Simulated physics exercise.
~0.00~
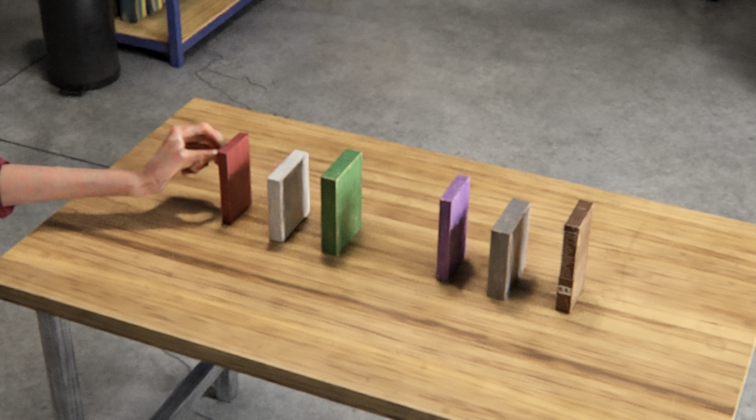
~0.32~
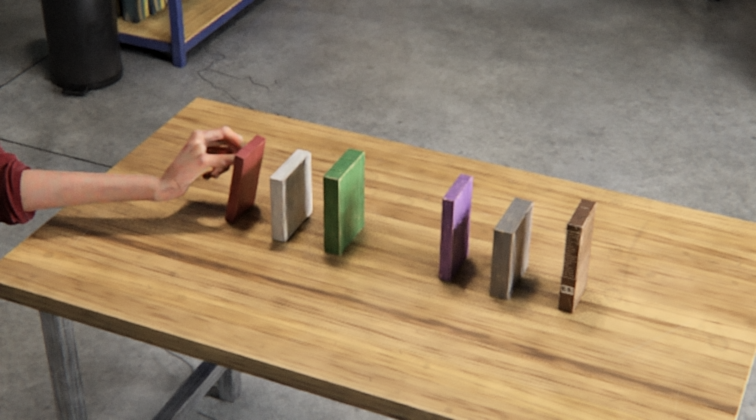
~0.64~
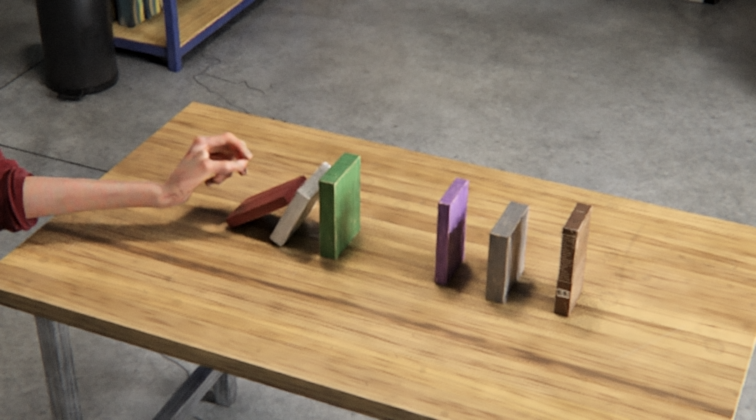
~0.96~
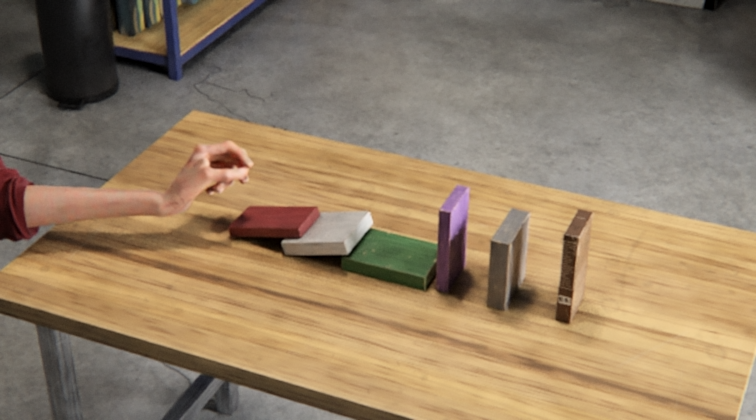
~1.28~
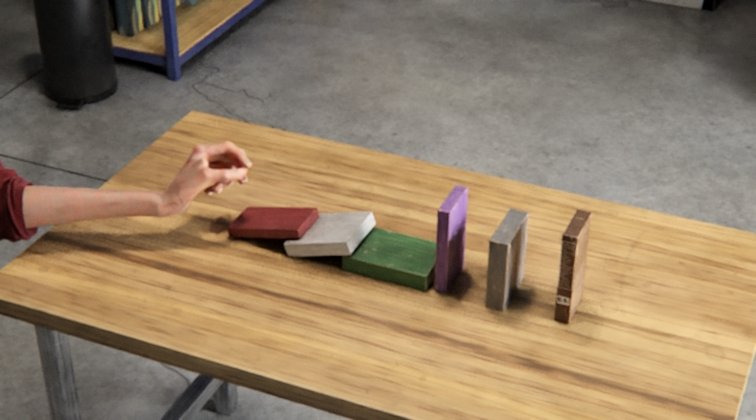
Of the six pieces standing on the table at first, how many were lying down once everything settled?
Three of them were lying down, namely the red block, the white board and the green block.
